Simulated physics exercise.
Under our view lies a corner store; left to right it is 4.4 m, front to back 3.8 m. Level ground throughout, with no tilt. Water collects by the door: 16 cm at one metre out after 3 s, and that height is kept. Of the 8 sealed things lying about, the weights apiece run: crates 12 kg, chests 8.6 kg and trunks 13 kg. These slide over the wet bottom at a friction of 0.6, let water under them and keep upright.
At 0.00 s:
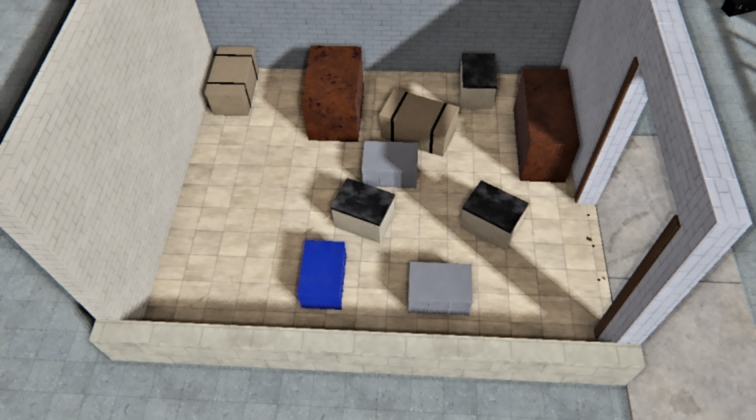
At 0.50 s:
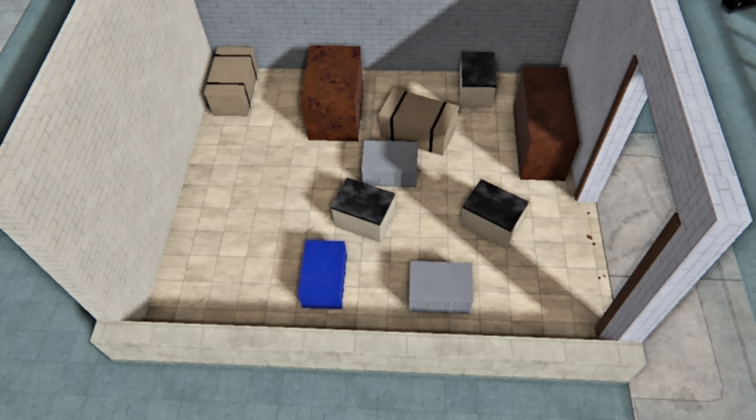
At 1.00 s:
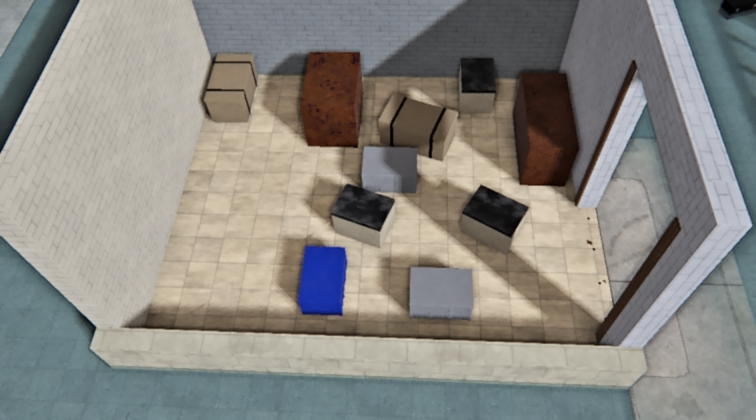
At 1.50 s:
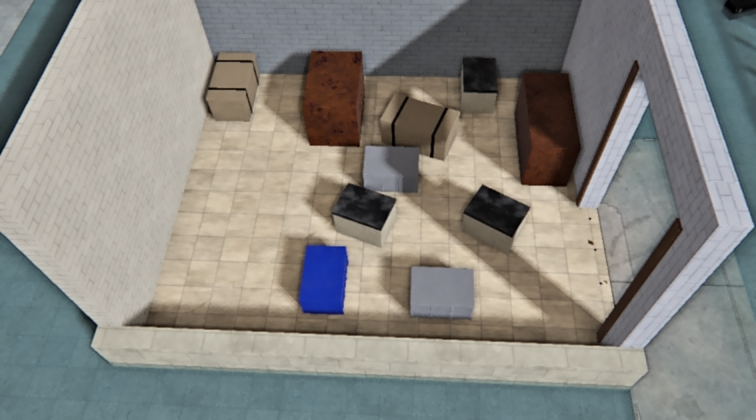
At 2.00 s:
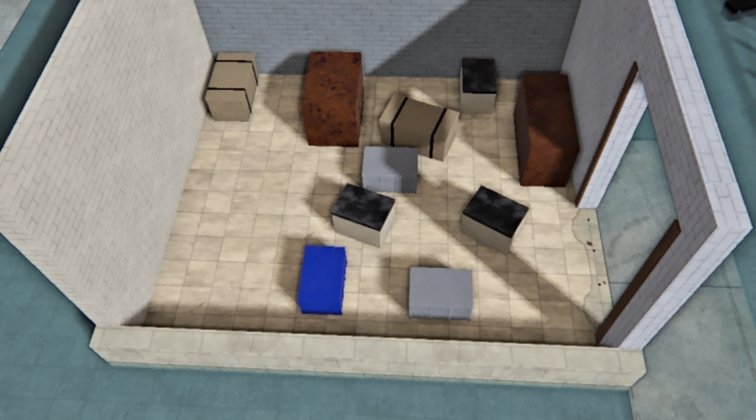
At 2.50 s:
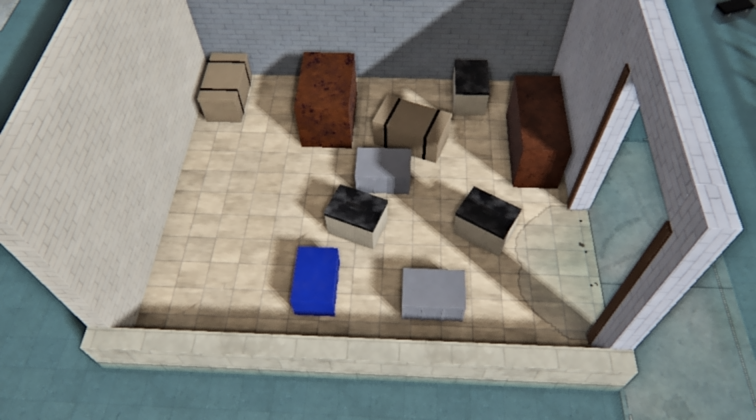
Corner store seen from above, crates and boxes standing still as clear shallow water creeps in through the doorway at right.
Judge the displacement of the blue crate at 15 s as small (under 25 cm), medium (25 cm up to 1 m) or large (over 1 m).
Large.
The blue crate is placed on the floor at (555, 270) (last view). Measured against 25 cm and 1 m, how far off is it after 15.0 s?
Well, it gets shoved far.
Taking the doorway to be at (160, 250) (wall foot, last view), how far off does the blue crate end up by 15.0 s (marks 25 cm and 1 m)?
The blue crate drifts well away.
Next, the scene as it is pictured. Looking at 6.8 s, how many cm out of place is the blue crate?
I'd put it at around 120 cm.
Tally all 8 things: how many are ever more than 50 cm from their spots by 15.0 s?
7 in all.
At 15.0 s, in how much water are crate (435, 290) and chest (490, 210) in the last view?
Depths: Near 13 cm, then near 13 cm.
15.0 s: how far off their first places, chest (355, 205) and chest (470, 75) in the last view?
In turn: 200 cm, 40 cm.
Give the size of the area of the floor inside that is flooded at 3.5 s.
The covered patch comes to about 2.5 m2.
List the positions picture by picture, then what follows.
In the first picture, the blue crate at (322, 267), on the bottom; 0.0 m2 under water; 0 of 8 have shifted.
In the second picture, the blue crate at (322, 267), on the bottom; 0.0 m2 under water; 0 of 8 have shifted.
In the third picture, the blue crate at (322, 273) rests on the ground; 0.0 m2 under water; 0 of 8 have shifted.
In the fourth picture, the blue crate at (323, 272) rests on the ground; water covers 0.0 m2; 0 of 8 have shifted.
In the fifth picture, the blue crate at (322, 273), on the bottom; water covers 0.0 m2; 0 of 8 have shifted.
In the sixth picture, the blue crate at (315, 274) rests on the ground; 0.7 m2 under water; 0 of 8 have shifted.
After 3.5 s the blue crate is near (315, 274), 0.0 m from its start, aground; 0 afloat.
After 6.8 s the blue crate is near (183, 274), 1.3 m from its start, aground; 2 afloat.
After 11.0 s the blue crate is near (161, 244), 1.6 m from its start, afloat; 6 afloat.
After 15.0 s the blue crate is near (156, 265), 1.5 m from its start, afloat; 8 afloat.
